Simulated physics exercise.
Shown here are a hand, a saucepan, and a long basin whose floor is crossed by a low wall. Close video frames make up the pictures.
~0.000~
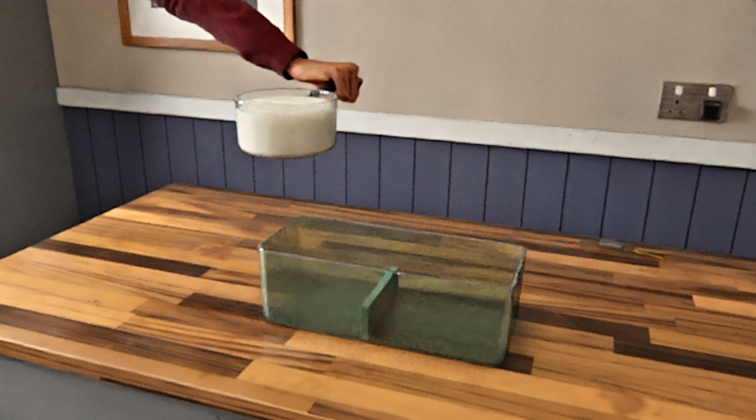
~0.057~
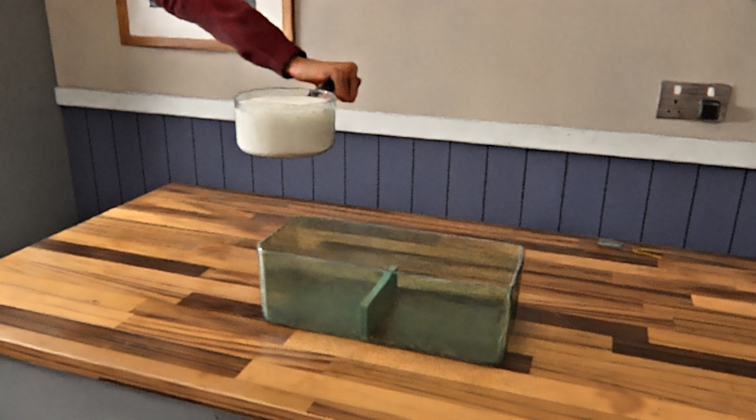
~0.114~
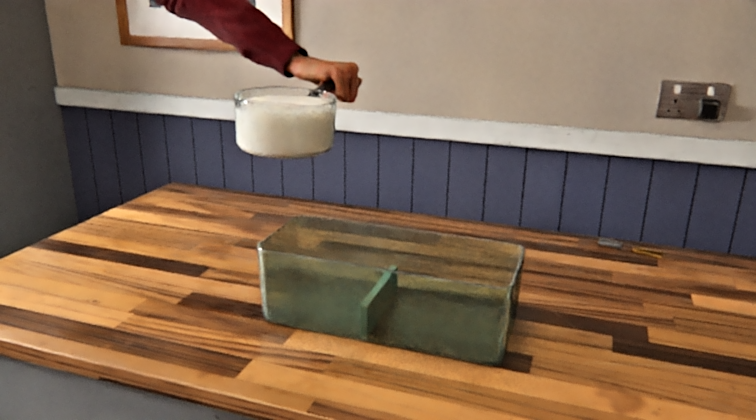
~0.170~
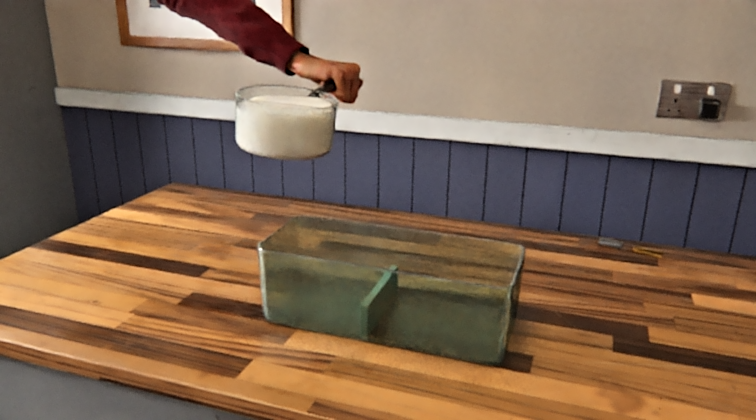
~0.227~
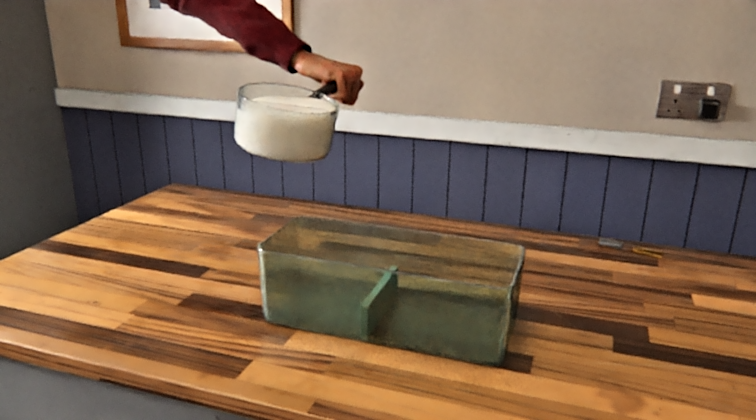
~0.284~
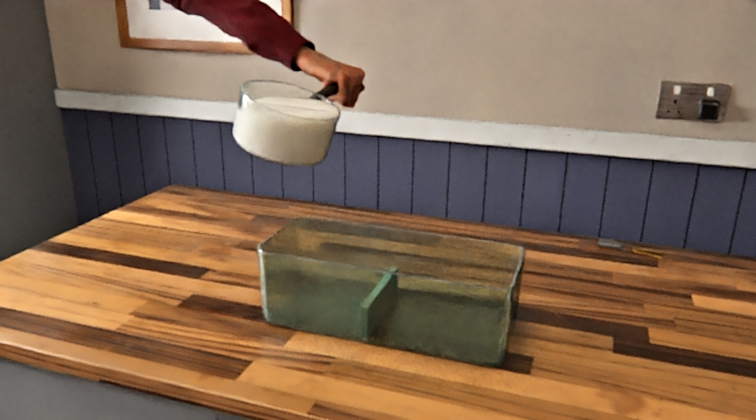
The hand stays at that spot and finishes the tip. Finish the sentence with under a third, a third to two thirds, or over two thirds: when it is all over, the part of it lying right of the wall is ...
... a third to two thirds.
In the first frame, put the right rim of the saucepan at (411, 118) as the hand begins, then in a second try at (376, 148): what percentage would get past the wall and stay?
About 95 % the first time, about 80 % the second.
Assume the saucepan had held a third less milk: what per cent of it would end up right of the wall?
The share comes to some 25 parts in a hundred.
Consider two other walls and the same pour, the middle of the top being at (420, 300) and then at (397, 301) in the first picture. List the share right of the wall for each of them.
10 per cent, then 35 per cent, roughly.
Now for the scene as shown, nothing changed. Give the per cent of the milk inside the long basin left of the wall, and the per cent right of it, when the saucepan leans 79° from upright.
Left part close to 5 in a hundred, right part close to 15.
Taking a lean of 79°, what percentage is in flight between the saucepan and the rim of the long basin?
Somewhere around 40 per cent of it.
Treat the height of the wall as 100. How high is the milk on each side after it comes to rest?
Left 40 %, right 30 %.
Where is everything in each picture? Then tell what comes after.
In the first picture, it leans 0°; its right rim is at (332, 102); the milk meets the walls at (246, 101) and (332, 107); the long basin's rim runs from (279, 232) to (520, 268); the wall's top is at (381, 286).
In the second picture, it leans 1°; its right rim is at (331, 102); the milk meets the walls at (246, 100) and (331, 108).
In the third picture, it leans 3°; its right rim is at (332, 104); the milk meets the walls at (246, 100) and (332, 108).
In the fourth picture, it leans 6°; its right rim is at (333, 107); the milk meets the walls at (247, 100) and (333, 109).
In the fifth picture, it leans 11°; its right rim is at (335, 112); the milk meets the walls at (247, 101) and (334, 110).
In the sixth picture, it leans 17°; its right rim is at (335, 119); the milk meets the walls at (247, 104) and (335, 113); 1 per cent is over the edge.
A moment on, the saucepan is tipped on its side and 38 per cent is still to pour, 6 is left of the wall and 16 right of it.
Next, the saucepan is tipped right over and 3 per cent is still to pour, 40 is left of the wall and 49 right of it.
Then the saucepan is tipped right over and 0 per cent is still to pour, 49 is left of the wall and 50 right of it.
Later the saucepan is tipped right over and 0 per cent is still to pour, 49 is left of the wall and 50 right of it.
At rest 49 per cent lies left of the wall, 50 right of it and 1 outside.
